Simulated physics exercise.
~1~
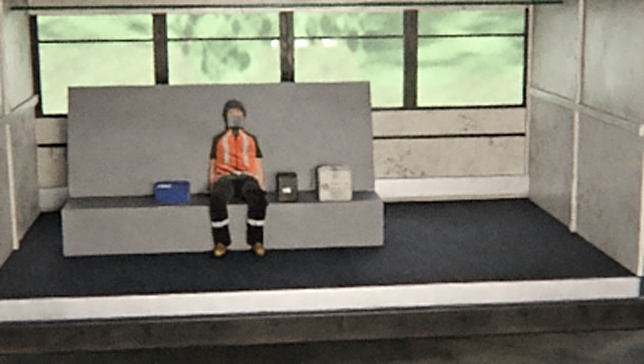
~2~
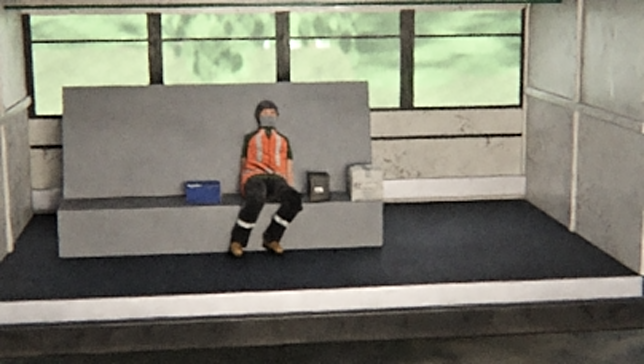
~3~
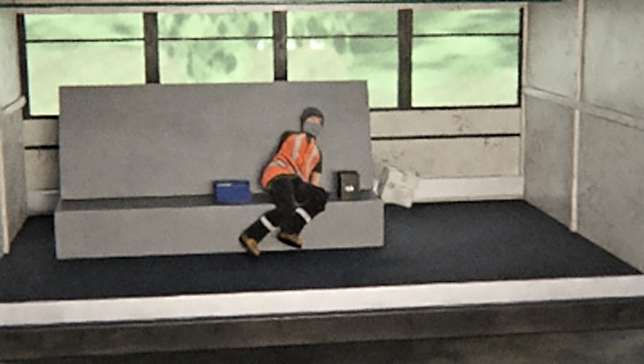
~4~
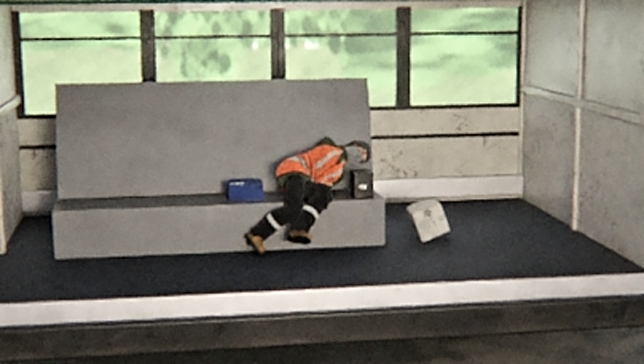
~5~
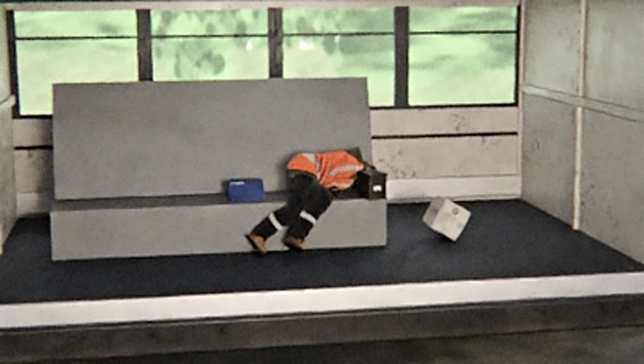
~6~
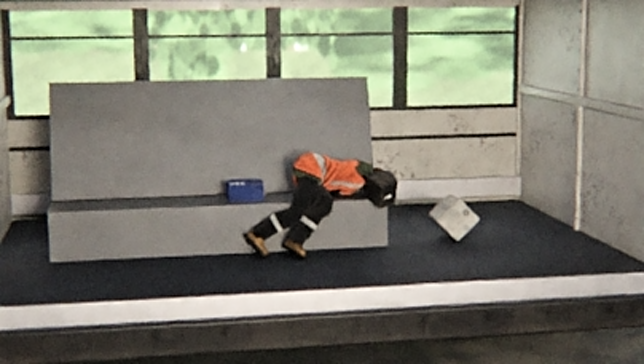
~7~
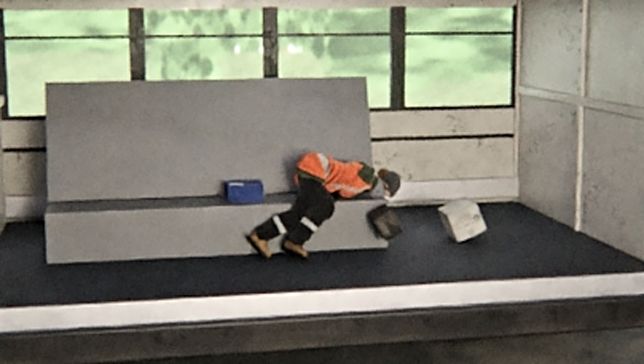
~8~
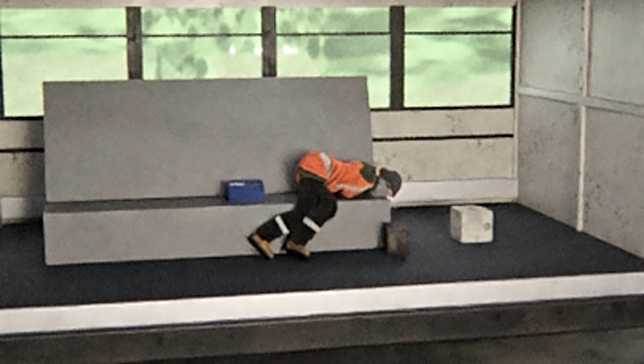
At the start, a commuter in an orange vest and dark cap sits upright on a long grey bench, with a blue carton to the left and a black tub and a white holdall to the right. All of them slide right along the seat, and the white holdall tips off the end and tumbles across the dark floor. The commuter topples sideways to the right, arms loose, head reaching the black tub. The tub then tips over the bench end and drops. Finally, the commuter lies slumped, hips still on the seat, while the blue carton stays upright on the bench.
